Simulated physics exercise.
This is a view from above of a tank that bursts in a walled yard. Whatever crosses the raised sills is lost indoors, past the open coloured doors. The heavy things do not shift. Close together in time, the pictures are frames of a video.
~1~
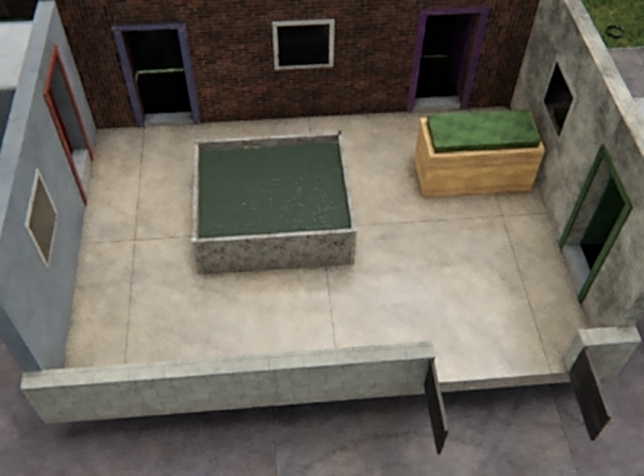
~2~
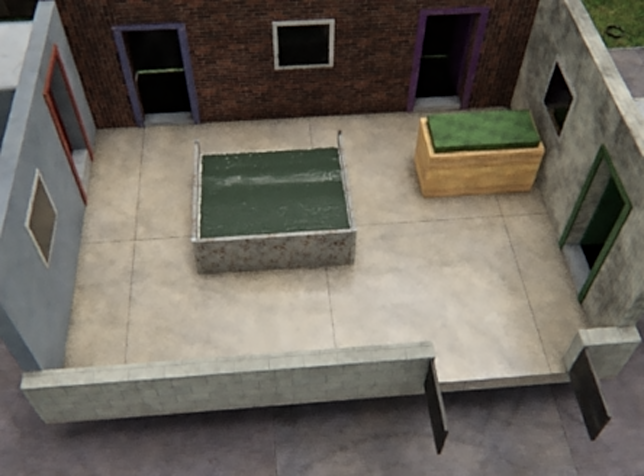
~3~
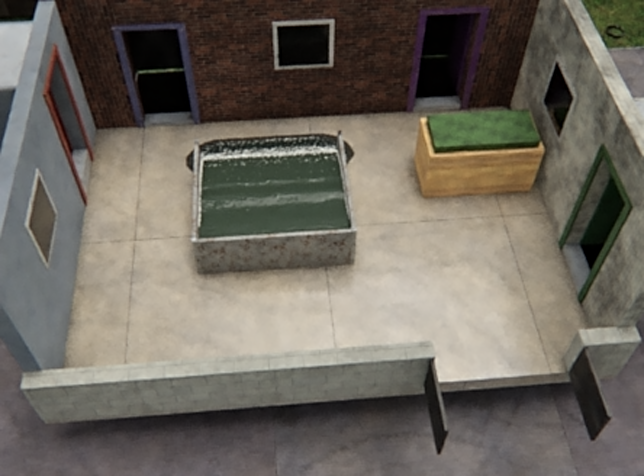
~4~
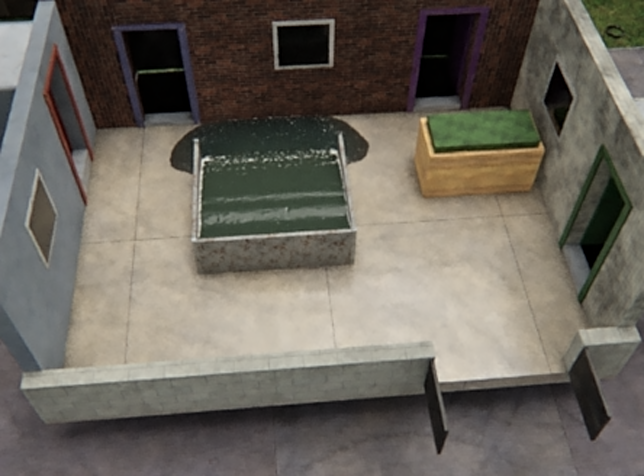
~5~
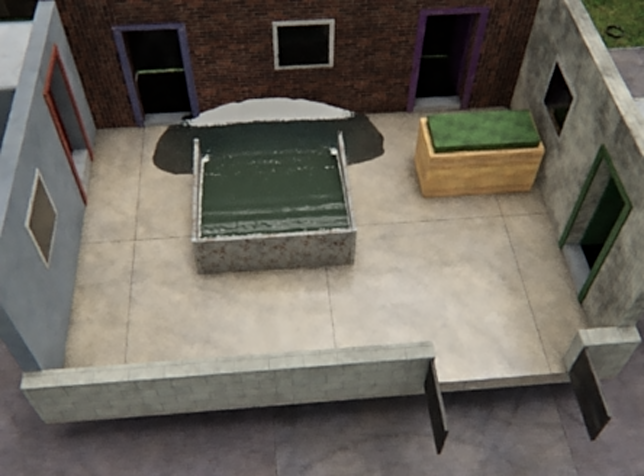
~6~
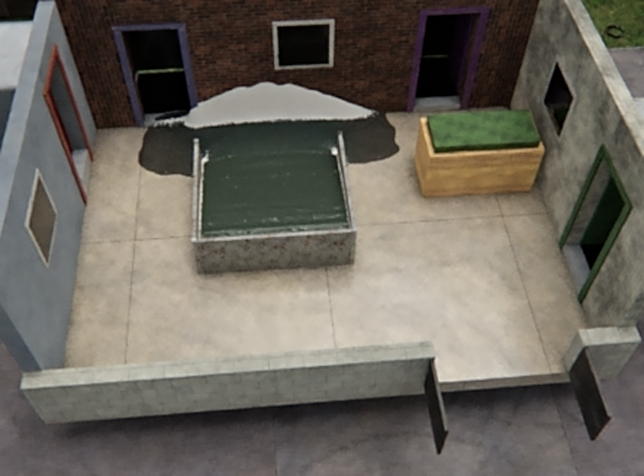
In the video, a tank of dark green water in a walled yard opens along its far side, and water pours out, spreading across the floor to both sides and washing up against the brick wall behind it.
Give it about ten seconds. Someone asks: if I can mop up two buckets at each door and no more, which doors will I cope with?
The purple door: Too much for you; the blue door: Too much for you; the red door: You will cope; the green door: You will cope.
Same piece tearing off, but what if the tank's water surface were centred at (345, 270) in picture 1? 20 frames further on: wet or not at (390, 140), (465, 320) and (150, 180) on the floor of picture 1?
Going through them in turn: Waterlogged, still bare and waterlogged.
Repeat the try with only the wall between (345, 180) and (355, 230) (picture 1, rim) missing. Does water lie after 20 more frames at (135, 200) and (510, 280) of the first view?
One after the other: No water, under water.
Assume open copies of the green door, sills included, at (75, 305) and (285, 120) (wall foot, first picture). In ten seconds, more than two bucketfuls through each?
Door one misses the threshold, door two beats the threshold.
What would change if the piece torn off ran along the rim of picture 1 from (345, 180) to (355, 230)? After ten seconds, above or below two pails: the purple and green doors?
The purple door ends up below and the green door ends up above.
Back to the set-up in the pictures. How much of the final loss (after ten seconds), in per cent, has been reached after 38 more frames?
Near 50 in a hundred.
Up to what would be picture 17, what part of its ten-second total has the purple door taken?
My figure is 0 in a hundred.
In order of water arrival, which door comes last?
My answer: The door marked green.
A moment on, water covers 20 % of the floor; the purple door wet at the sill, nothing in, the blue door over two buckets in, the red door not reached, the green door not reached.
Next, water covers 30 % of the floor; the purple door wet at the sill, nothing in, the blue door over two buckets in, the red door wet at the sill, nothing in, the green door not reached.
Then, water covers 60 % of the floor; the purple door wet at the sill, nothing in, the blue door far over two buckets in, the red door wet at the sill, nothing in, the green door wet at the sill, nothing in.
Later, water covers 90 % of the floor; the purple door over two buckets in, the blue door far over two buckets in, the red door wet at the sill, nothing in, the green door wet at the sill, nothing in.
In the end, water covers 95 % of the floor; the purple door far over two buckets in, the blue door far over two buckets in, the red door wet at the sill, nothing in, the green door wet at the sill, nothing in.
